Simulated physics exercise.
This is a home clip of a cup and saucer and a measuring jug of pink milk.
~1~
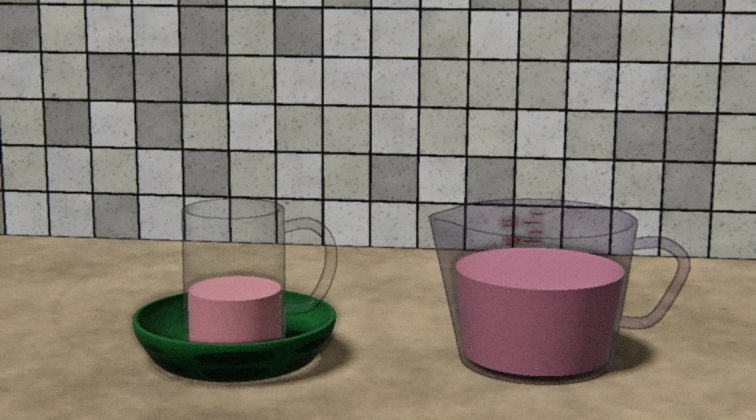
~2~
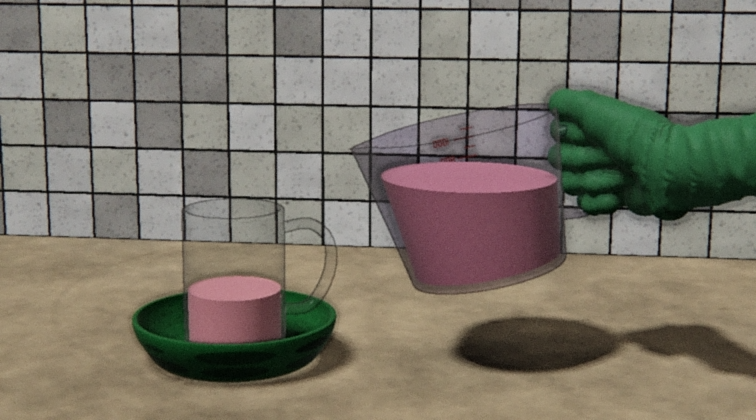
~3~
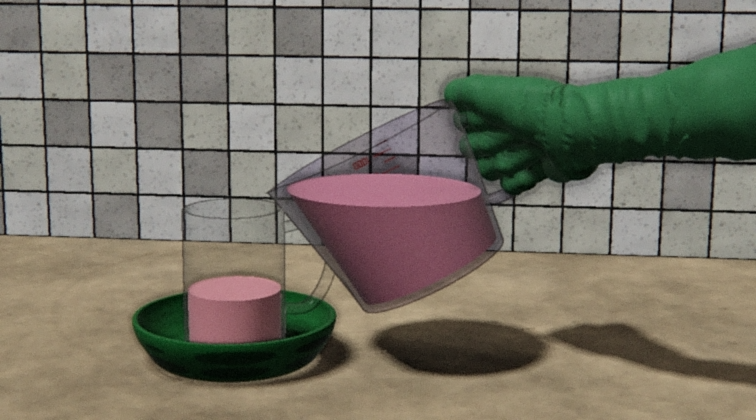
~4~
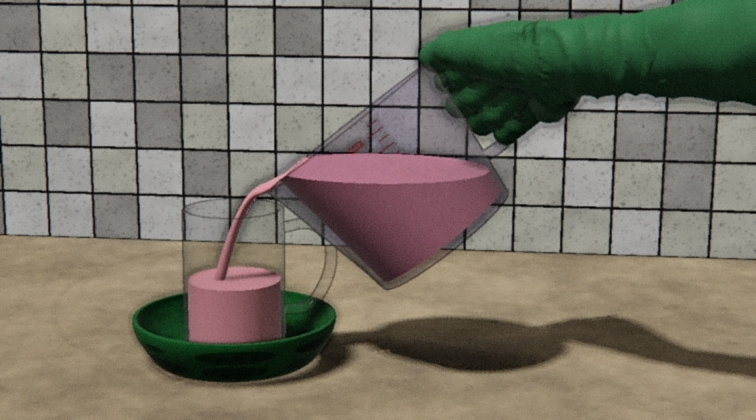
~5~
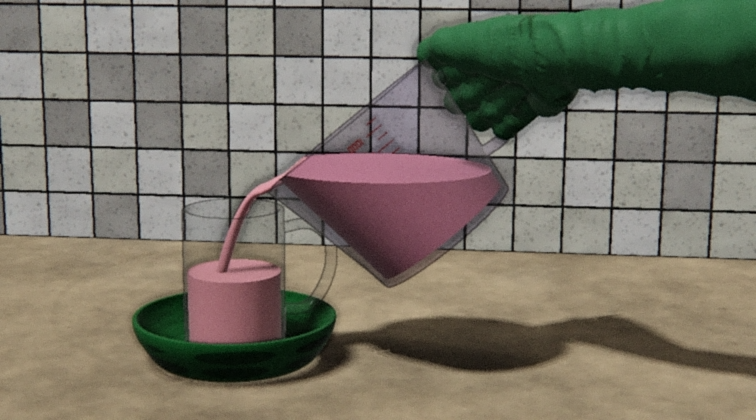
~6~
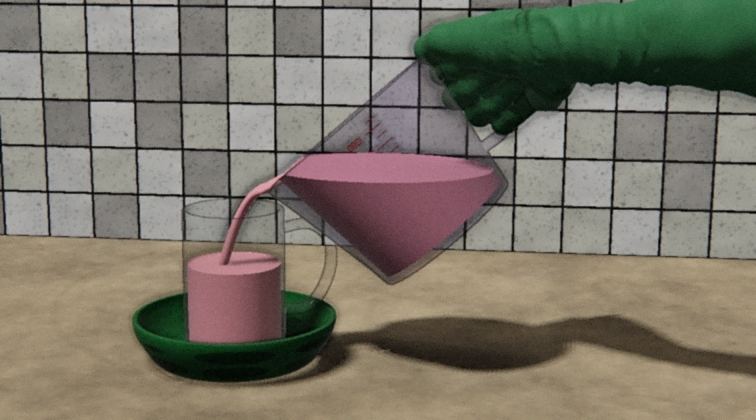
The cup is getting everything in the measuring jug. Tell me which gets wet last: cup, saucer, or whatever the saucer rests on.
Chances are the saucer will be needed but won't do.
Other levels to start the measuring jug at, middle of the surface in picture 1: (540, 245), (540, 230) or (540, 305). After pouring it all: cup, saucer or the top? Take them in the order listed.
In that order: Over both, over both, the saucer catches it.
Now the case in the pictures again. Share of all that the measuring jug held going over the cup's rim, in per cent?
My figure is roughly 65 percent.
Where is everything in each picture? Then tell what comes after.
The first frame shows at the start; measuring jug (539, 285) about two thirds full; cup (234, 275) about a third full; saucer (212, 353) dry.
In the second frame, a hand has the measuring jug; measuring jug about two thirds full, surface at (471, 178); cup about a third full, surface at (235, 290).
In the third frame, the measuring jug is tipped; measuring jug (398, 205) tipped 25° with all of its load; cup (234, 275) about a third full.
In the fourth frame, the stream is running; measuring jug (397, 177) tipped 40° with nearly all of its load; cup about half full, surface at (234, 280).
In the fifth frame, the stream is running; measuring jug (396, 175) tipped 40° with nearly all of its load; cup (234, 275) about half full.
In the sixth frame, the stream is running; measuring jug (396, 172) tipped 40° with nearly all of its load; cup about half full, surface at (234, 265); saucer (212, 353) dry.
Shortly, the cup is full to the brim; the saucer is wet, with room to spare.
Then, the cup is full to the brim; the saucer is full and running over.
At the finish, the cup is full to the brim; the saucer is full and running over.
